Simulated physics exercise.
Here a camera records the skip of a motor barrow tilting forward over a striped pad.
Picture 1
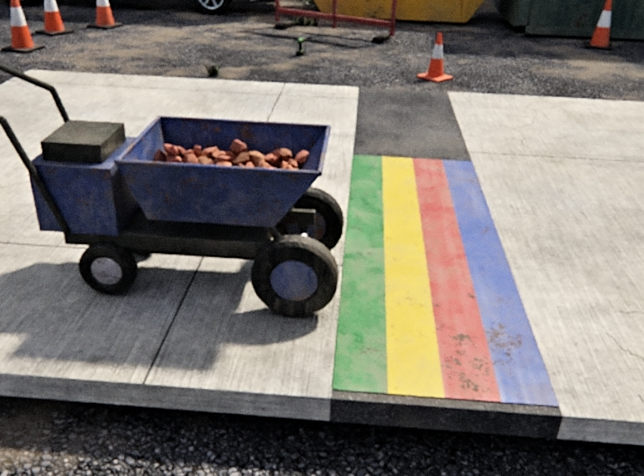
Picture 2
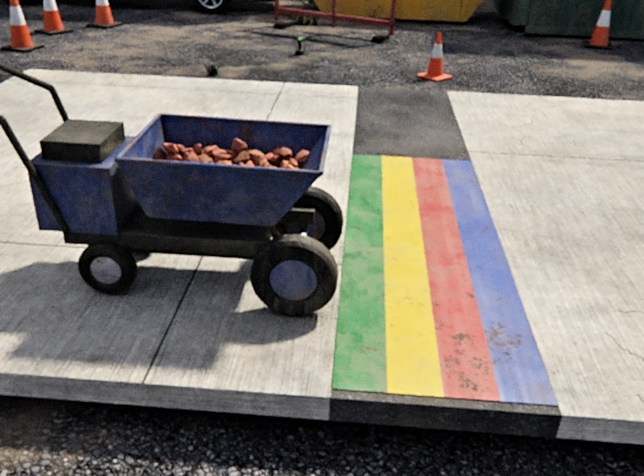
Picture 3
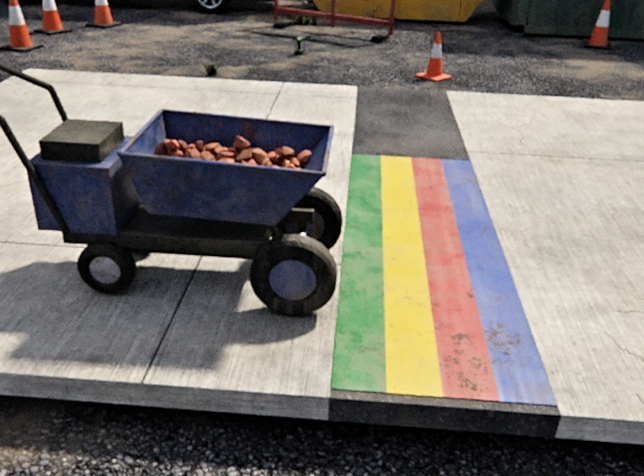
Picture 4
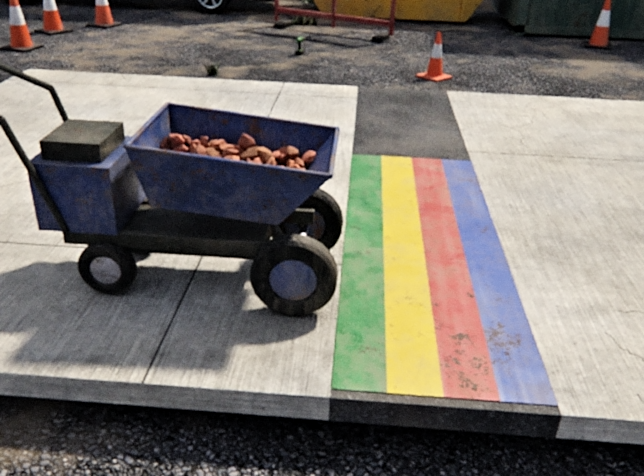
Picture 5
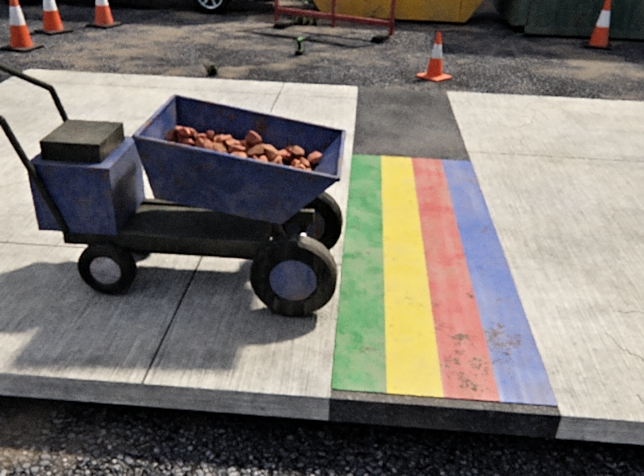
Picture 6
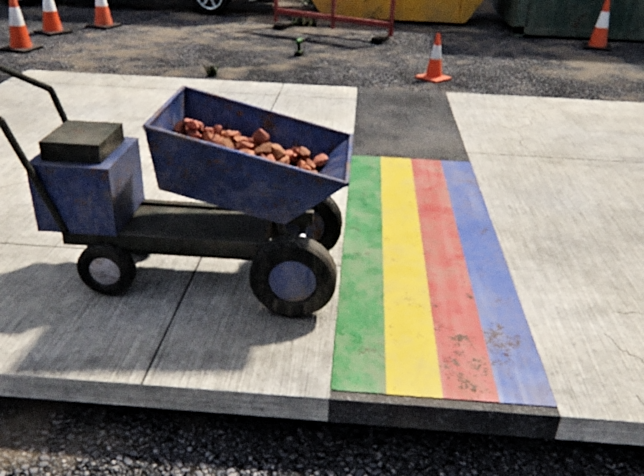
Blue skip of a motor barrow, loaded with reddish rubble, tilting slightly forward to the right beside a green, yellow, red and blue striped pad.
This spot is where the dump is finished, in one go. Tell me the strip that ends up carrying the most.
Red.
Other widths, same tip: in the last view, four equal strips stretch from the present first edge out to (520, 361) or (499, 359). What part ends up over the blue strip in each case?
Shares: 30 %; then 30 %.
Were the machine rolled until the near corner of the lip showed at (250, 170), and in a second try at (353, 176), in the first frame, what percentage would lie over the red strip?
The first stopping place yields 20 % and the other yields 40 %.
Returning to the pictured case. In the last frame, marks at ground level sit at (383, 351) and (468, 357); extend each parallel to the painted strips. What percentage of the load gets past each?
I'd put it near 100 in a hundred, then near 50 in a hundred.
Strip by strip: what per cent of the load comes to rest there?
Estimated shares: Green strip 0 %, yellow strip 25 %, red strip 40 %, blue strip 25 %.
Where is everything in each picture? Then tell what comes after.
Lip of the skip at (319, 174), level; top of the load at (221, 167), lumps of rubble; green strip at (361, 344); yellow strip at (412, 348); red strip at (464, 352); blue strip at (516, 355), in the first picture.
Lip of the skip at (320, 174), level; top of the load at (224, 161), in the second picture.
Lip of the skip at (323, 175), tipped barely; top of the load at (223, 163), in the third picture.
Lip of the skip at (330, 176), tipped barely; top of the load at (212, 157), in the fourth picture.
Lip of the skip at (338, 180), tipped a little; top of the load at (218, 152), in the fifth picture.
Lip of the skip at (346, 184), tipped a little; top of the load at (218, 143); green strip at (360, 345); yellow strip at (411, 348); red strip at (462, 352); blue strip at (514, 356), in the sixth picture.
Soon, skip tipped steeply; all in the skip.
A while on, skip tipped right over; nearly all in the skip; a stray few over the yellow strip; a small part over the red strip.
Towards the end, skip tipped right over; a small part in the skip; about a quarter over the yellow strip; about a third over the red strip; about a quarter over the blue strip; a small part off the paint.
Finally, skip tipped right over; a stray few over the green strip; about a quarter over the yellow strip; about a third over the red strip; about a quarter over the blue strip; a small part off the paint.
